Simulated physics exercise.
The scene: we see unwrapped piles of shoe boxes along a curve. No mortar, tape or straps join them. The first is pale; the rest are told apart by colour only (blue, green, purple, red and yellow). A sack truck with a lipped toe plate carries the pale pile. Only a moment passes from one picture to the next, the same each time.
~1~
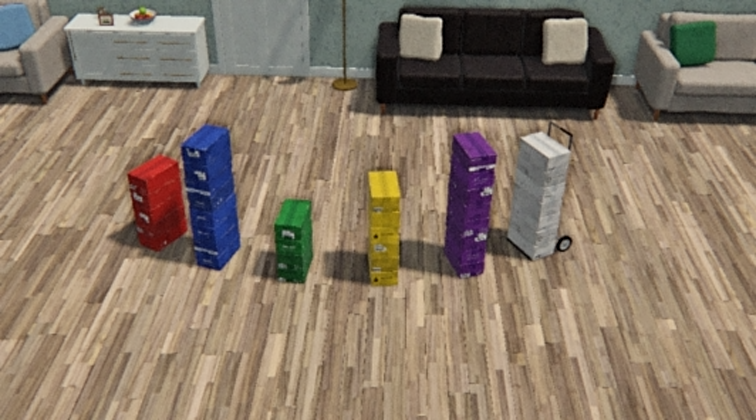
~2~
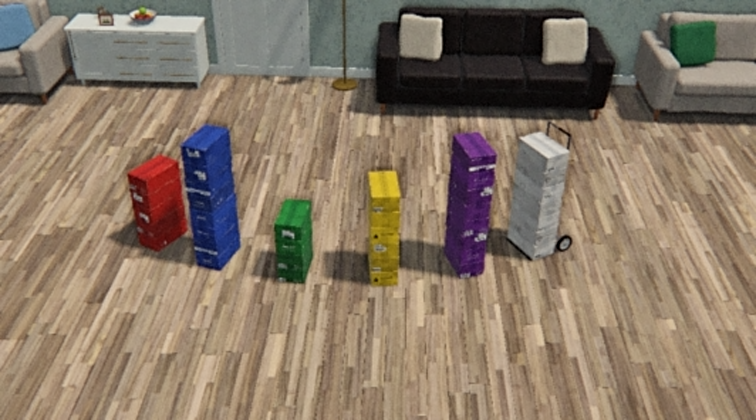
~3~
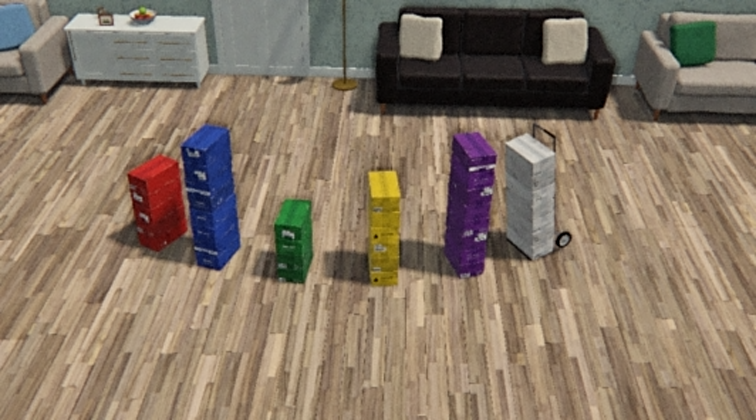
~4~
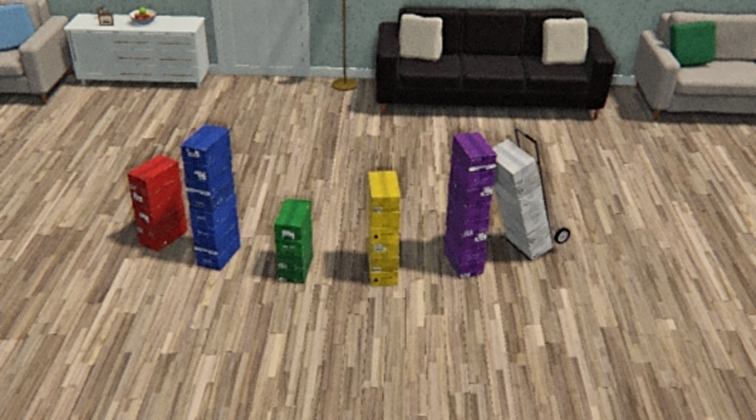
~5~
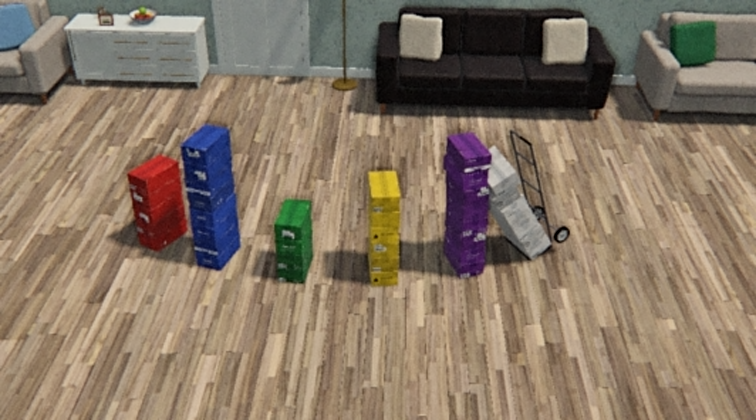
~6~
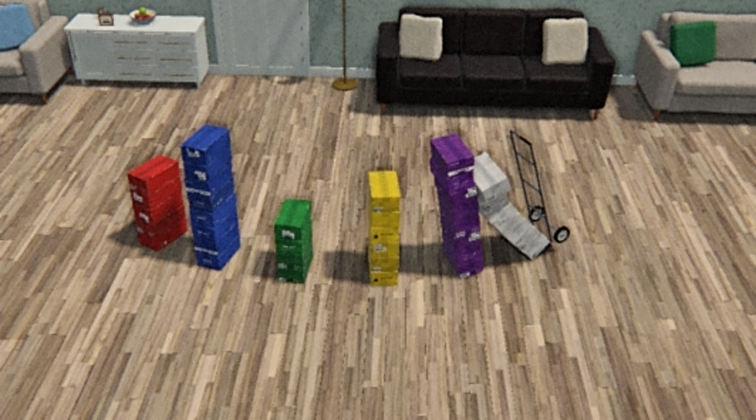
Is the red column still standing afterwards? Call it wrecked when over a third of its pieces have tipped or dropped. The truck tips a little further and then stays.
It survives.
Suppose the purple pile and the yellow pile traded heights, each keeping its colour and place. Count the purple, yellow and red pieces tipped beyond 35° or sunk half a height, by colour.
Purple 6, yellow 8, red 0.
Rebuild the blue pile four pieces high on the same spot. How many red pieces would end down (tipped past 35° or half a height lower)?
Down at the end: Red 0.
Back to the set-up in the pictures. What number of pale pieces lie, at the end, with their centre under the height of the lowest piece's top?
3 of them.
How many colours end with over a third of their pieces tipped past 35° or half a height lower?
The count is 3.
Soon after the last picture, 7 of the pale pile down; none of the 5 red boxes down (8 of 31 in all colours); top red box unmoved; top purple box leaning clearly, half its height lower.
A little later, 7 of the pale pile down; none of the 5 red boxes down (14 of 31 in all colours); top red box unmoved; top purple box on its side.
At rest, 7 of the pale pile down; none of the 5 red boxes down (17 of 31 in all colours); top red box unmoved; top purple box upside down. As the last picture would show them, middles, top red box near (154, 175), top purple box near (284, 334).
